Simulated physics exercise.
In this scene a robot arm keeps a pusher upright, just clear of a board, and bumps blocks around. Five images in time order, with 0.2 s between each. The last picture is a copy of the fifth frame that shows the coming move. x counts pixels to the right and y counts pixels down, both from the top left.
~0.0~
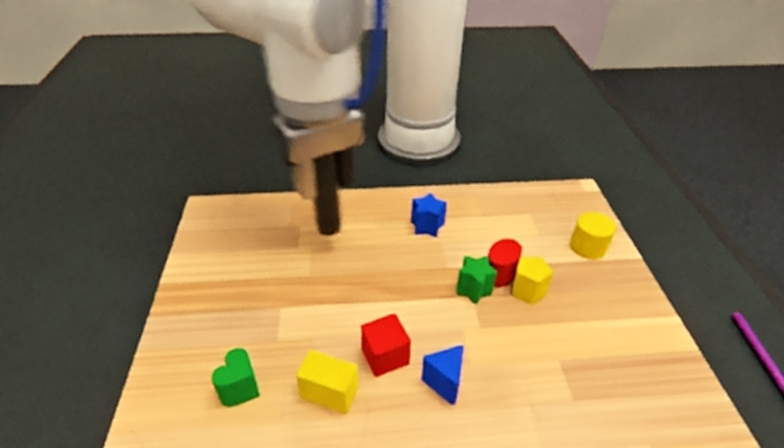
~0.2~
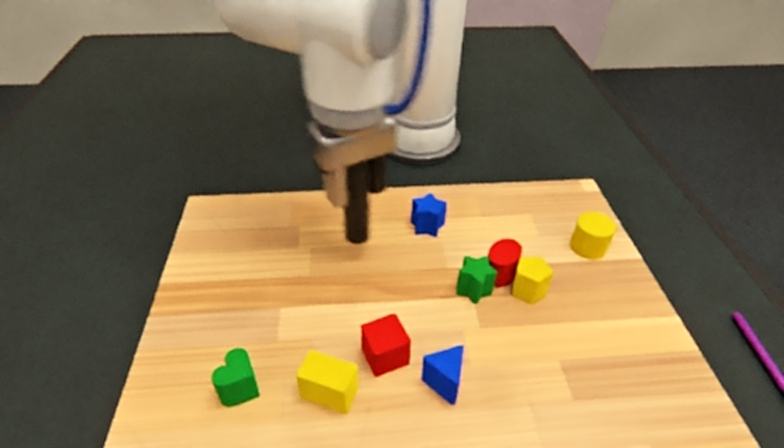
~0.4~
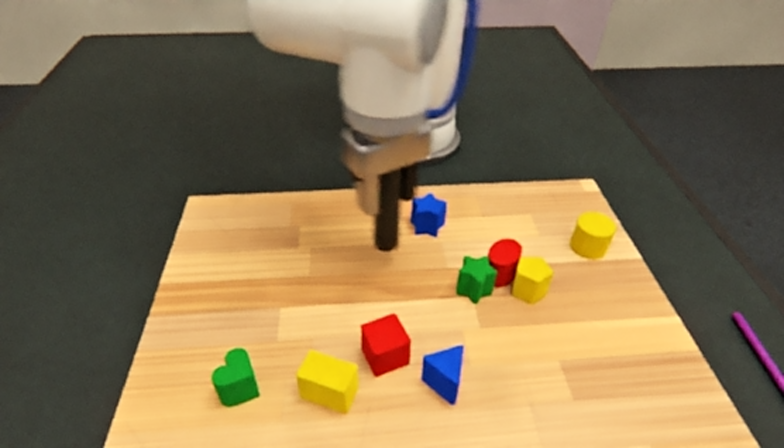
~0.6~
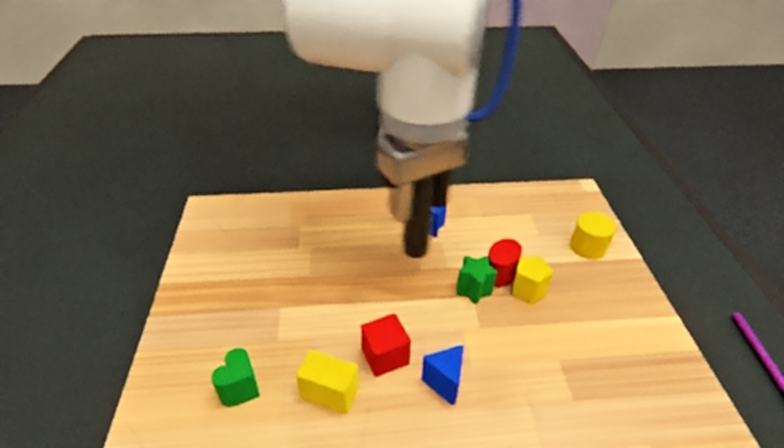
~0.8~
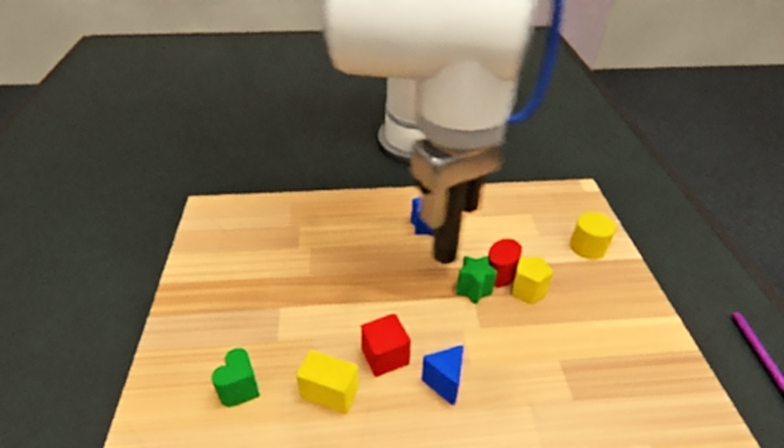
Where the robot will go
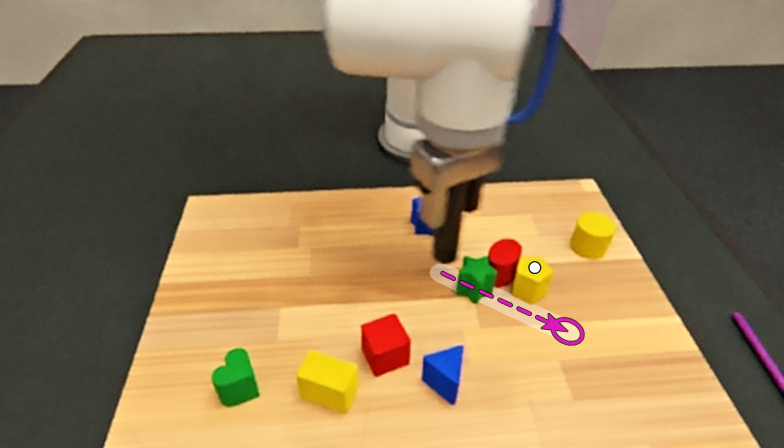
Over a wooden board of coloured blocks, a robot arm moves its dark pusher rightward past a blue star, the blocks staying still.
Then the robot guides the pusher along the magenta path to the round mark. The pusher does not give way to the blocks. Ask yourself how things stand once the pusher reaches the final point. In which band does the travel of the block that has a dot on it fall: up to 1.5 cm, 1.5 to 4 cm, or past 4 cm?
It ends within 1.5 cm of its spot.
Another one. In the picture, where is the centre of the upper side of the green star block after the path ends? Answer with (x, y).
Around pixel (595, 332).
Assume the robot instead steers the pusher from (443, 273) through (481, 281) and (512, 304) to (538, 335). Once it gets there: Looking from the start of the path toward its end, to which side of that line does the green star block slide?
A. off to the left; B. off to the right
I choose B.
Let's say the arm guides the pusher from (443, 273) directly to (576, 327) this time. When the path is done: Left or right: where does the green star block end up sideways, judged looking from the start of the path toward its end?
Answer: Rightward.
The line goes from (443, 273) directly to (568, 331); the dot is on the yellow pentagon.
The first path, step by step. One third of the way, pusher (485, 274); green star block (508, 284), turned 30° clockwise; red elliptical block (510, 252), turned 25° anticlockwise; yellow pentagon (538, 268), turned 15° clockwise.
Two thirds of the way, pusher (530, 294); green star block (554, 307), turned 35° clockwise; red elliptical block (511, 252), turned 30° anticlockwise; yellow pentagon (541, 268).
At the end, pusher (575, 314); blue star block unmoved; green star block (595, 332), turned 50° clockwise; red elliptical block (511, 252), turned 30° anticlockwise; yellow pentagon (542, 268).
